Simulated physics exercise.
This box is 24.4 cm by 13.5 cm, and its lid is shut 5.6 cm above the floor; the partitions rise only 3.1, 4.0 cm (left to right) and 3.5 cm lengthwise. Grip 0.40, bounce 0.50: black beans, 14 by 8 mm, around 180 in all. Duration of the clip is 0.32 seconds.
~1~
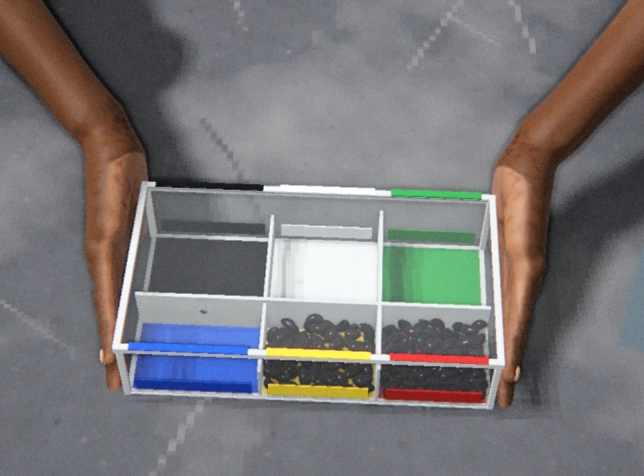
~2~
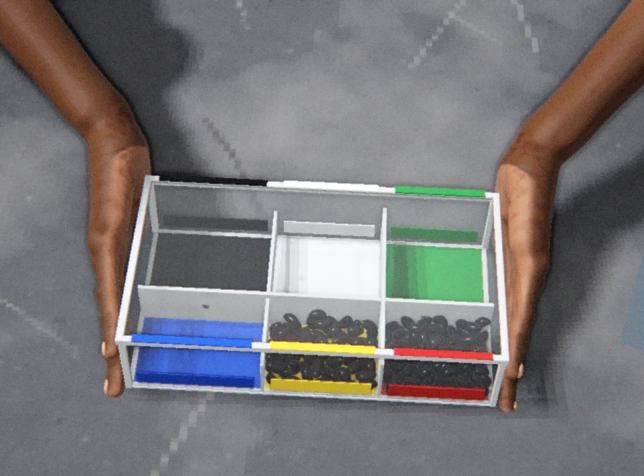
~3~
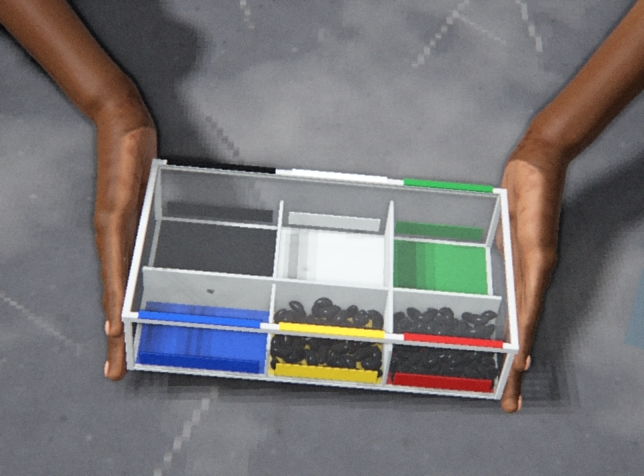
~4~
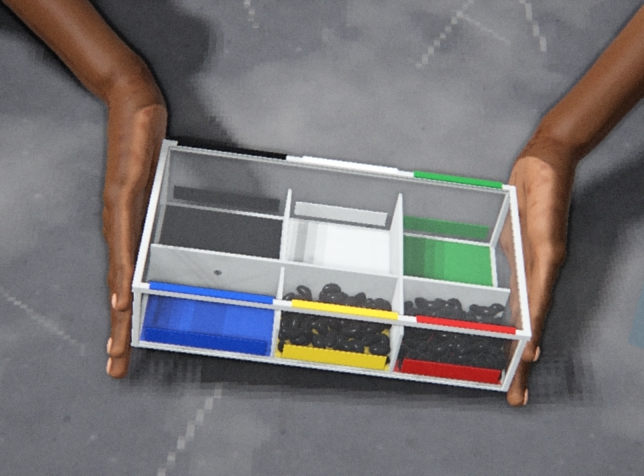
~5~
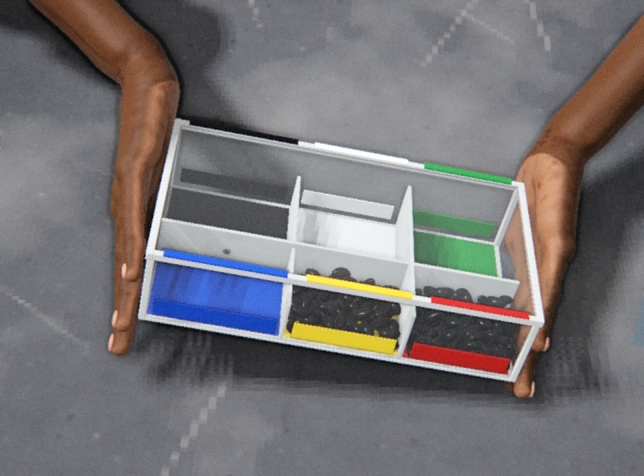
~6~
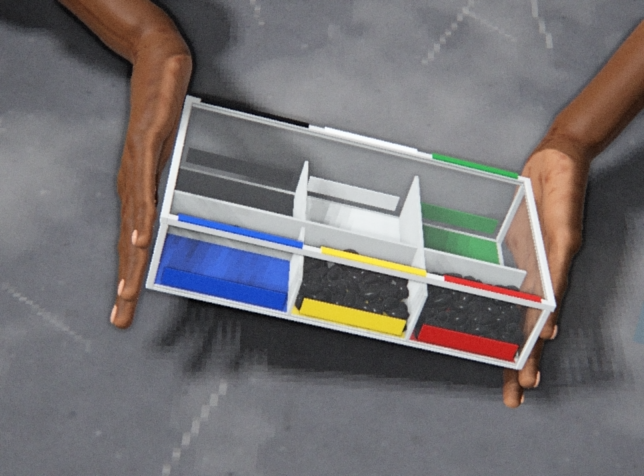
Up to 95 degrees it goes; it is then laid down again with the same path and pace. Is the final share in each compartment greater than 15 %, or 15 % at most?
Red compartment: Greater than 15 %, blue compartment: 15 % at most, green compartment: Greater than 15 %, yellow compartment: Greater than 15 %, white compartment: 15 % at most, black compartment: 15 % at most.
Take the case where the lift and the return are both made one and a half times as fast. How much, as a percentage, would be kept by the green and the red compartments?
In that case the green compartment would hold 35 per cent and the red one 45 per cent.
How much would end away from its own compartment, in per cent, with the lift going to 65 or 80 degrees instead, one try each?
Try one gives around 5 %, try two around 30 %.
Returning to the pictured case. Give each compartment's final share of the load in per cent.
Final shares: Red 35 %; blue 0 %; green 40 %; yellow 20 %; white 0 %; black 0 %.
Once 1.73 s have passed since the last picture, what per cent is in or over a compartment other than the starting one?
My estimate is some 40 percent.
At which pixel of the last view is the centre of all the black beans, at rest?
Approximately (456, 331) in the last view.
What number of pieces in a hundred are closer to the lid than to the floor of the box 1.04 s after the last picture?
Around 50 in a hundred, give or take.
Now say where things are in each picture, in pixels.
In the first frame, box tilt 0 degrees, front corners at (120, 346) and (498, 362); red 55 %, yellow 45 %.
In the second frame, box tilt 1 degrees, front corners at (123, 338) and (502, 357).
In the third frame, box tilt 6 degrees, front corners at (130, 314) and (512, 346), lowest corner right back.
In the fourth frame, box tilt 11 degrees, front corners at (140, 285) and (524, 333), lowest corner right back.
In the fifth frame, box tilt 16 degrees, front corners at (154, 253) and (537, 320), lowest corner right back.
In the sixth frame, box tilt 21 degrees, front corners at (168, 217) and (548, 304), lowest corner right back; red 55 %, yellow 45 %.
Then, 1.04 s after the last picture, tilt 94 degrees; red 45 %, green 20 %, yellow 30 %, white 5 %.
Then, 1.73 s after the last picture, tilt 41 degrees; red 35 %, green 40 %, yellow 20 %.
Then, 2.46 s after the last picture, tilt 0 degrees; red 35 %, green 40 %, yellow 20 %.
In the end, red 35 %, blue 0 %, green 40 %, yellow 20 %, white 0 %, black 0 %.
